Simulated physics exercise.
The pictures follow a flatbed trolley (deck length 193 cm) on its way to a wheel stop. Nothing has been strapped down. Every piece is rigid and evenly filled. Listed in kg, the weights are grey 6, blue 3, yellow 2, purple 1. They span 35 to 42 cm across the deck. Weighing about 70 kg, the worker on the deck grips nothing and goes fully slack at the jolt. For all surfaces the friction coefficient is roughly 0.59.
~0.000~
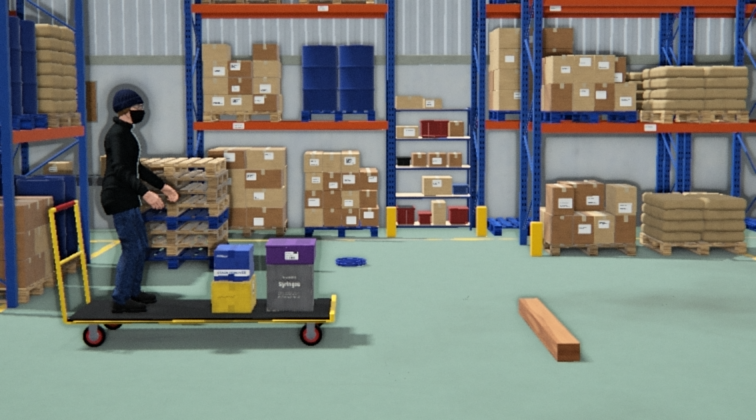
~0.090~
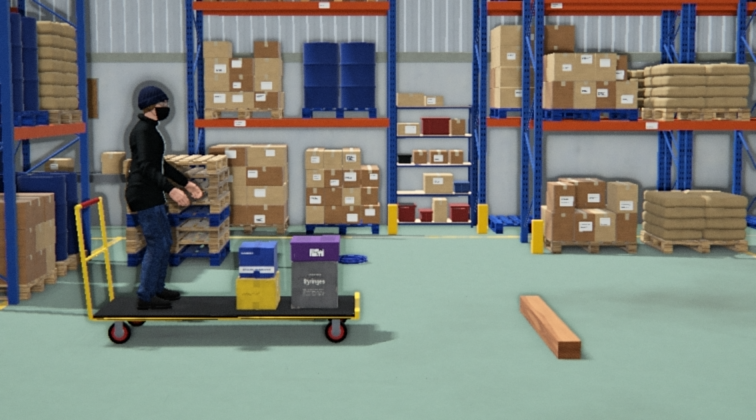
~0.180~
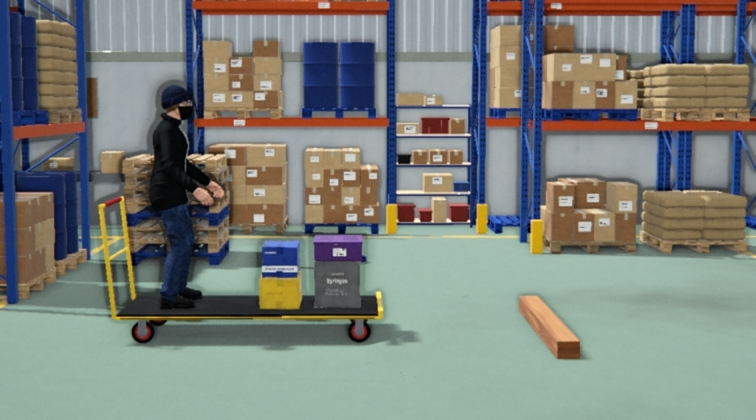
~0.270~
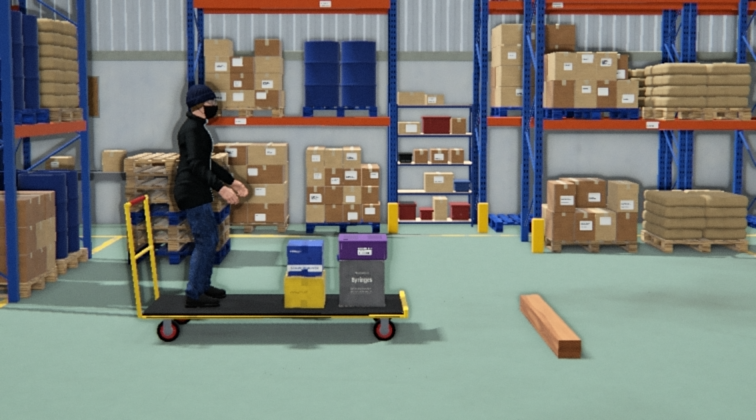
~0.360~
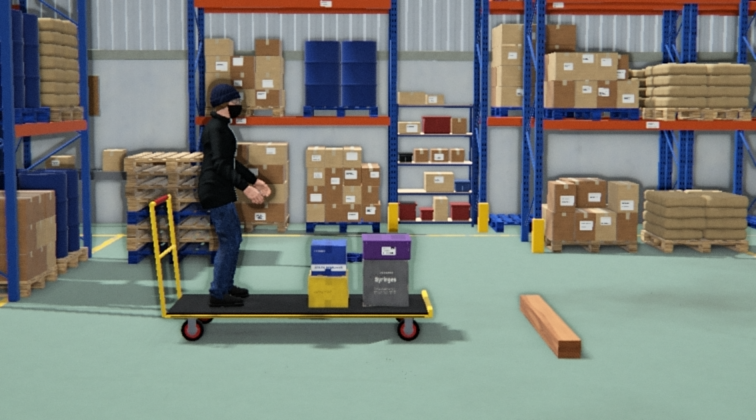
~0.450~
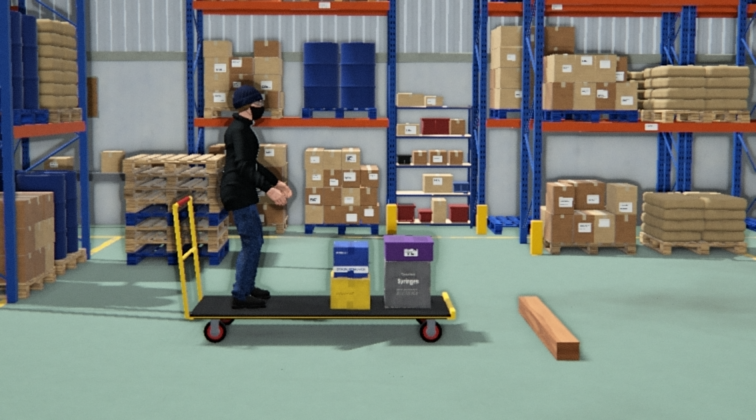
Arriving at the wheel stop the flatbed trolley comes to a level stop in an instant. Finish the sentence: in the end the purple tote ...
In the end the purple tote has left the deck.
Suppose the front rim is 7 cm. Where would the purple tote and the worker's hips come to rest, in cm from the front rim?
The purple item would end 70 cm past the front rim, while the hips end 80 cm behind it.
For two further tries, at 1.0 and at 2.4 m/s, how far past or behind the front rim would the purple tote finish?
20 cm behind, then 80 cm past.
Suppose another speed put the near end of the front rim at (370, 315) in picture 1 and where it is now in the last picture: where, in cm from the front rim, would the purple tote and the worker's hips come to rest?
Rest points: Purple at 10 cm behind, hips at 130 cm behind.
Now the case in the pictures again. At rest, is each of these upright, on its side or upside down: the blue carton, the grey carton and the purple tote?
They come to rest with blue standing properly, grey standing properly and purple flipped fully over.
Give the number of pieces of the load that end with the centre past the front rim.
A total of 1.
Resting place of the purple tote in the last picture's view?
About (641, 324).
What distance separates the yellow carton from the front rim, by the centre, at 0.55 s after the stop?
Behind the rim by about 55 cm.
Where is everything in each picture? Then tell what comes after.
In the first picture, purple tote (291, 251), blue carton (234, 263), rim corner (332, 317); 0 cm covered, 165 to go.
In the second picture, purple tote (316, 249), blue carton (259, 260), rim corner (357, 314); 18 cm covered, 147 to go.
In the third picture, purple tote (338, 248), blue carton (281, 259), rim corner (381, 314); 36 cm covered, 129 to go.
In the fourth picture, purple tote (363, 247), blue carton (306, 258), rim corner (406, 313); 54 cm covered, 111 to go.
In the fifth picture, purple tote (386, 247), blue carton (329, 258), rim corner (431, 312); 72 cm covered, 93 to go.
In the sixth picture, purple tote (408, 249), blue carton (351, 259), rim corner (453, 314); 90 cm covered, 75 to go. Speed about 2.0 m/s.
After 0.83 s the deck stops.
After 1.08 s the purple tote is 2 cm past the rim, tilted 20°, near (551, 248) in the last picture's view.
After 1.38 s the purple tote is 31 cm past the rim, tilted 50°, near (588, 286) in the last picture's view.
After 1.83 s the purple tote is 55 cm past the rim, tilted 110°, near (618, 308) in the last picture's view.
When all is still (3.2 s), past the rim, purple tote; behind it, grey carton, blue carton, yellow carton and the worker's hips.
